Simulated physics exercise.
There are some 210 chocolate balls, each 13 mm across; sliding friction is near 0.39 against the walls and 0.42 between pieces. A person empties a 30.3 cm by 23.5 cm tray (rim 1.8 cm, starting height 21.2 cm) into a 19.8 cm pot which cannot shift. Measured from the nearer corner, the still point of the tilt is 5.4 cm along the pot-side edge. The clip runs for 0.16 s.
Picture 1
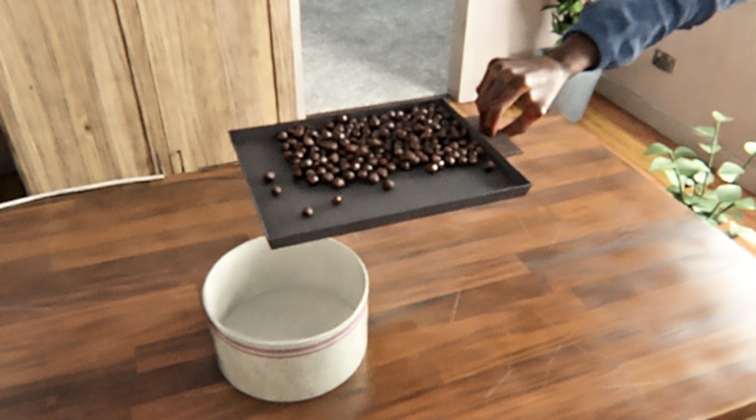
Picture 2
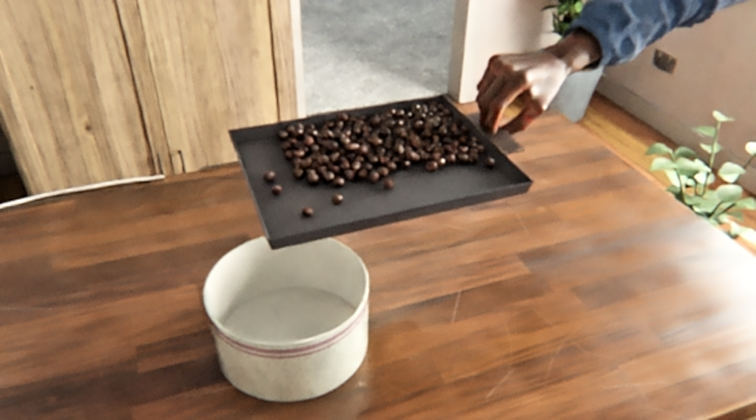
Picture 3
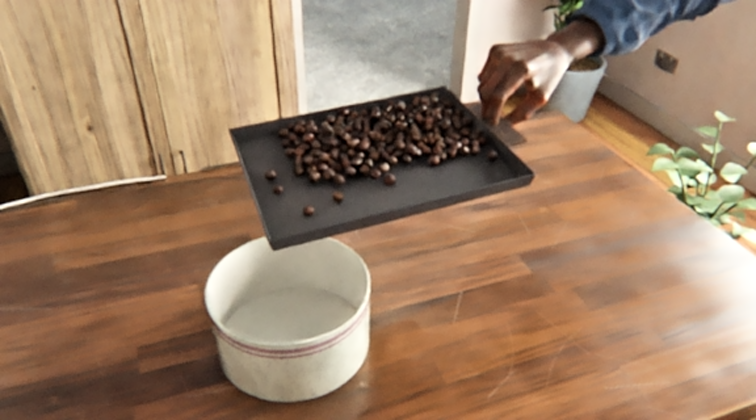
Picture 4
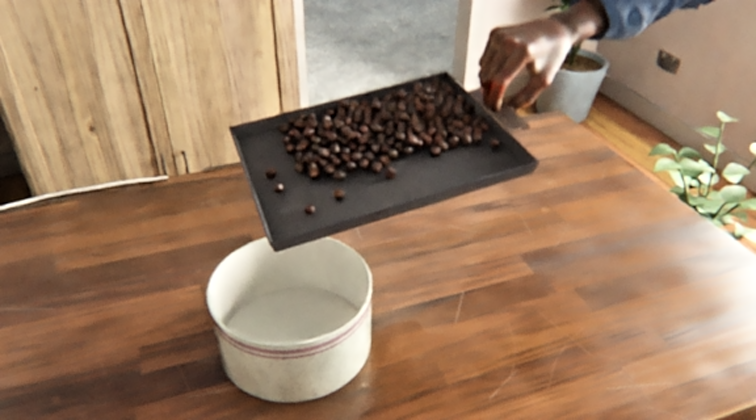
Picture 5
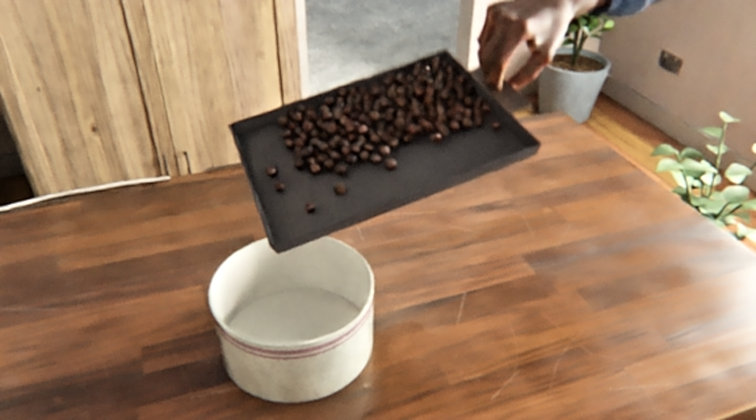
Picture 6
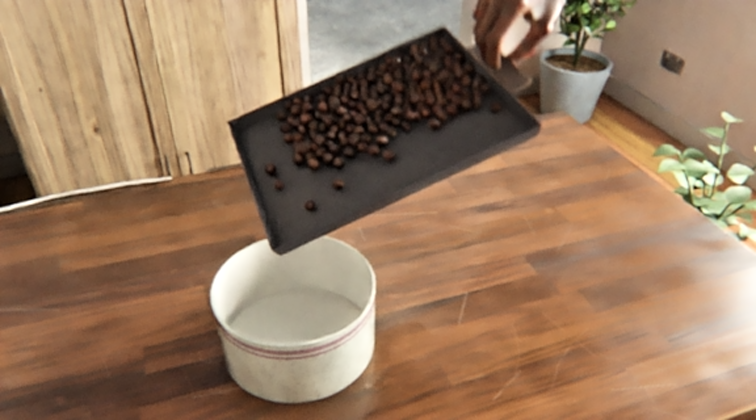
A wooden tabletop in a room with timber panels and potted plants is seen from above at an angle. A dark rectangular tray of glossy dark brown balls is above the table, with a cream pot banded in red below its left front corner and a blue-sleeved hand at its right. The hand raises the tray's far right side, slowly then more steeply, while the balls stay clustered on it.
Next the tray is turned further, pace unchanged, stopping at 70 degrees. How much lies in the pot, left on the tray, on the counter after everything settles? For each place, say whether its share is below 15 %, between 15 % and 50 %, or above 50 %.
Pot: Looks set for a minimal amount; left on the tray: Looks set for a minimal amount; counter: Looks set for the better part.
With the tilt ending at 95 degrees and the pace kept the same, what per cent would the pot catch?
That would give about 10 per cent.
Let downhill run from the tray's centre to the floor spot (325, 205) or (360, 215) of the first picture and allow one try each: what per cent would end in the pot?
About 10 and 10 per cent.
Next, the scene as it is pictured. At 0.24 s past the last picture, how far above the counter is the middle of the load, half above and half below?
Some 36 cm above the counter.
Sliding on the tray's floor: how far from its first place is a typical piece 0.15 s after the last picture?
By then it sits near 1 cm from where it began.
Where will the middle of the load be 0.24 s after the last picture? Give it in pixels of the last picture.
Look near (286, 76) in the last picture.
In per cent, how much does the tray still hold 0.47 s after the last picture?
Around 10 percent of it.
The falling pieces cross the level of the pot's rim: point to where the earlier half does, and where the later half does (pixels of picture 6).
The first half passes near (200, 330) and the second half near (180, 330).
Then, 0.15 s after the last picture, tilt 48 degrees; the tray holds 100 %, the pot 0 %.
Then, 0.24 s after the last picture, tilt 64 degrees; the tray holds 100 %, the pot 0 %.
Then, 0.47 s after the last picture, tilt 70 degrees; the tray holds 10 %, the pot 5 %.
In the end, pot 5 %, tray 10 %, counter 85 %.
